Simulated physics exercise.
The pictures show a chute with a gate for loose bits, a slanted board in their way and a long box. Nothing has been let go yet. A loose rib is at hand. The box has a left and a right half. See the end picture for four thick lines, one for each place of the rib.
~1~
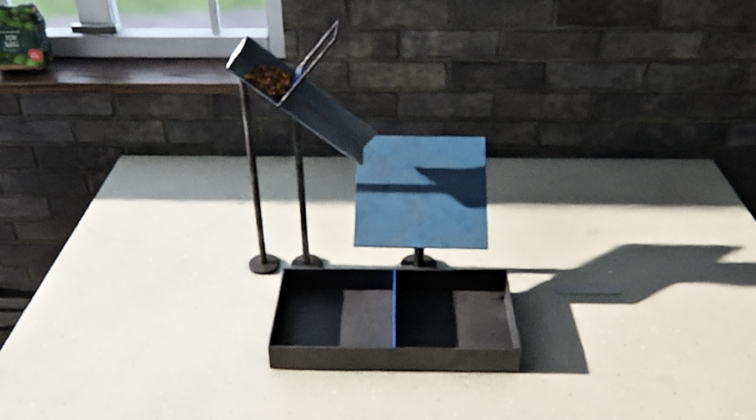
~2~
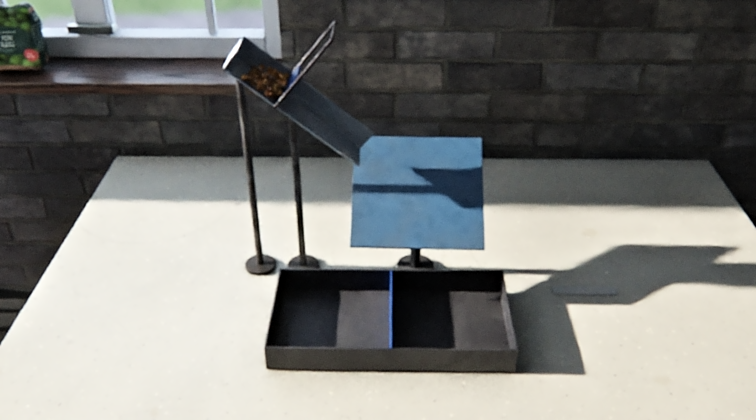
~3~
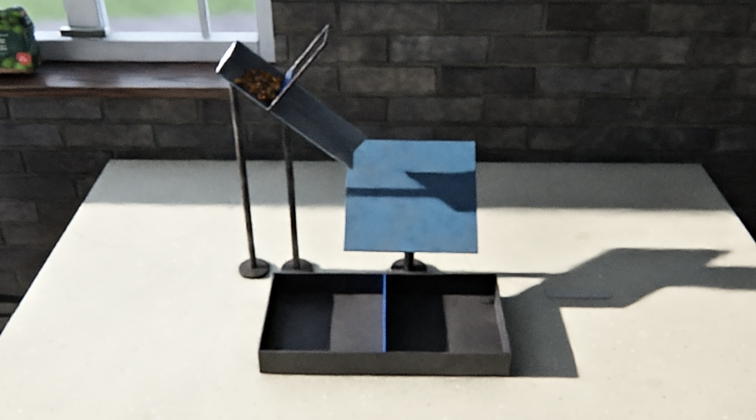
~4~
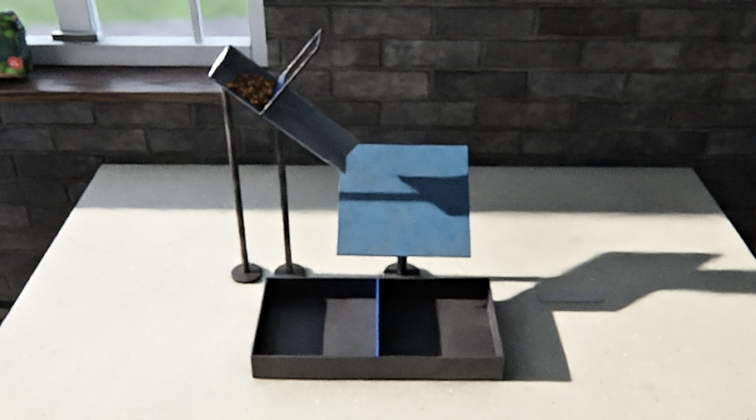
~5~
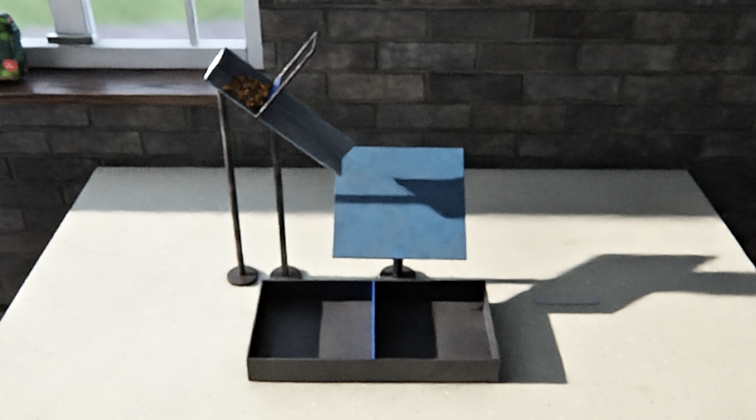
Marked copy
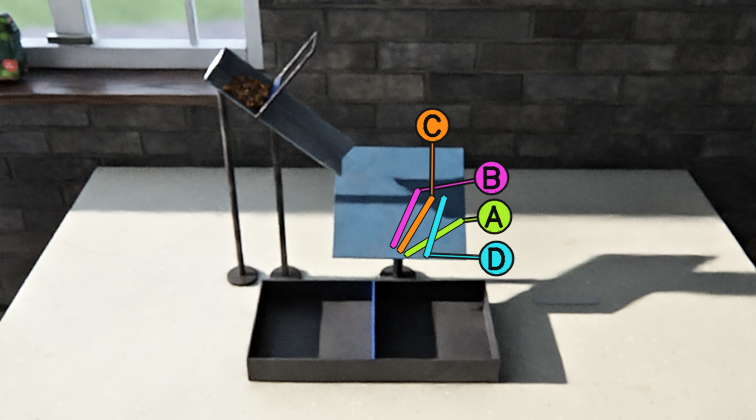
The view slid slightly to the right over a pale table, while nothing on it moved: small brown bits sat behind the gate in a sloping chute, above a blue slanted board and a dark divided box.
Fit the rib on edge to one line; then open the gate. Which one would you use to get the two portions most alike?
B beats the others.
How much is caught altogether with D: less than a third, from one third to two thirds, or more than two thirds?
More than two thirds.
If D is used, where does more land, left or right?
More lands on the right.
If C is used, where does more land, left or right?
More lands on the right.
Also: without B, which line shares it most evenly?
Here it is line C.
On the marked copy, line A from (461, 220) to (407, 254); line B from (417, 190) to (393, 245); line C from (431, 198) to (400, 249); line D from (444, 198) to (426, 255).
With A, of what is caught, a small share in the left half, the bulk in the right.
With B, of what is caught, close to half in the left half, close to half in the right.
With C, of what is caught, close to a quarter in the left half, the bulk in the right.
With D, of what is caught, only a few in the left half, all but a few in the right.
